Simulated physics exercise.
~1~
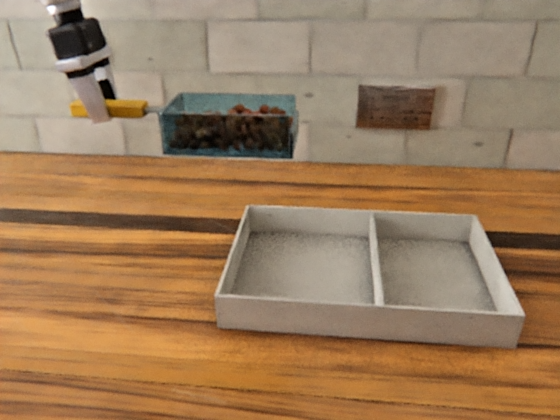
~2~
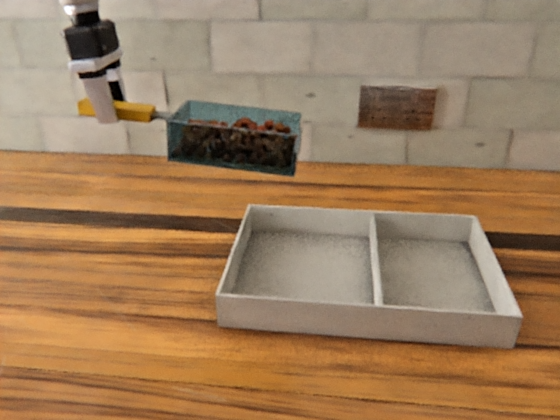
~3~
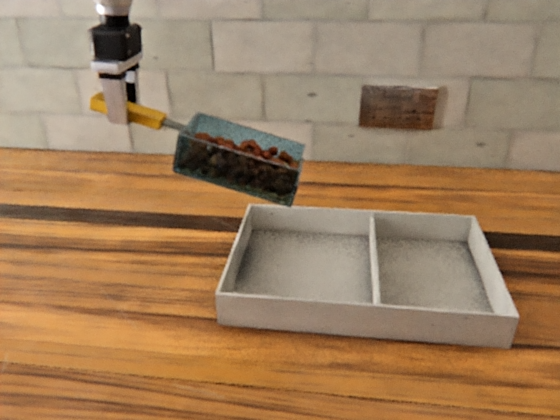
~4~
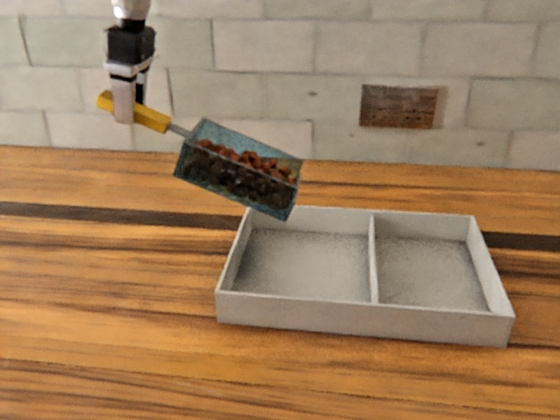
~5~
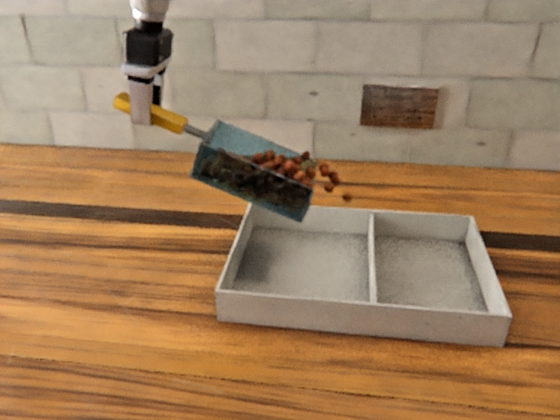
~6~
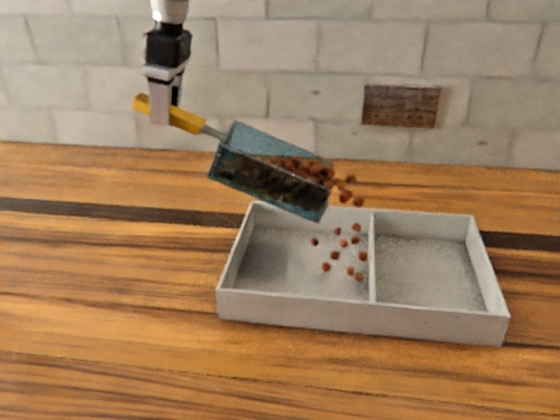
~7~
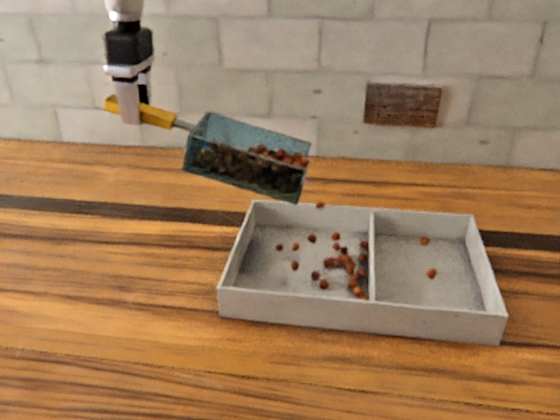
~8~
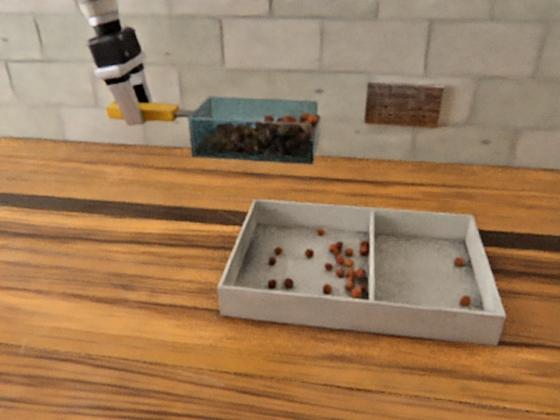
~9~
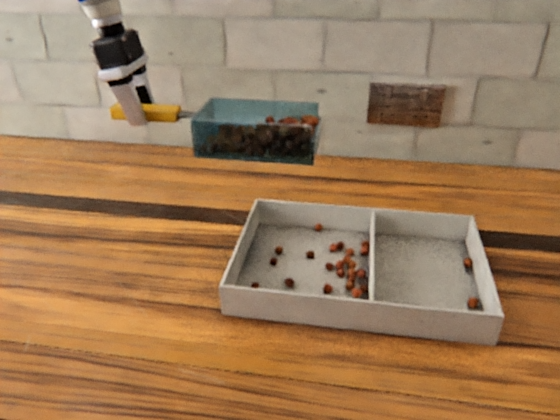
A gripper tilts a box, spills some hazelnuts into a divided tray, and levels it.
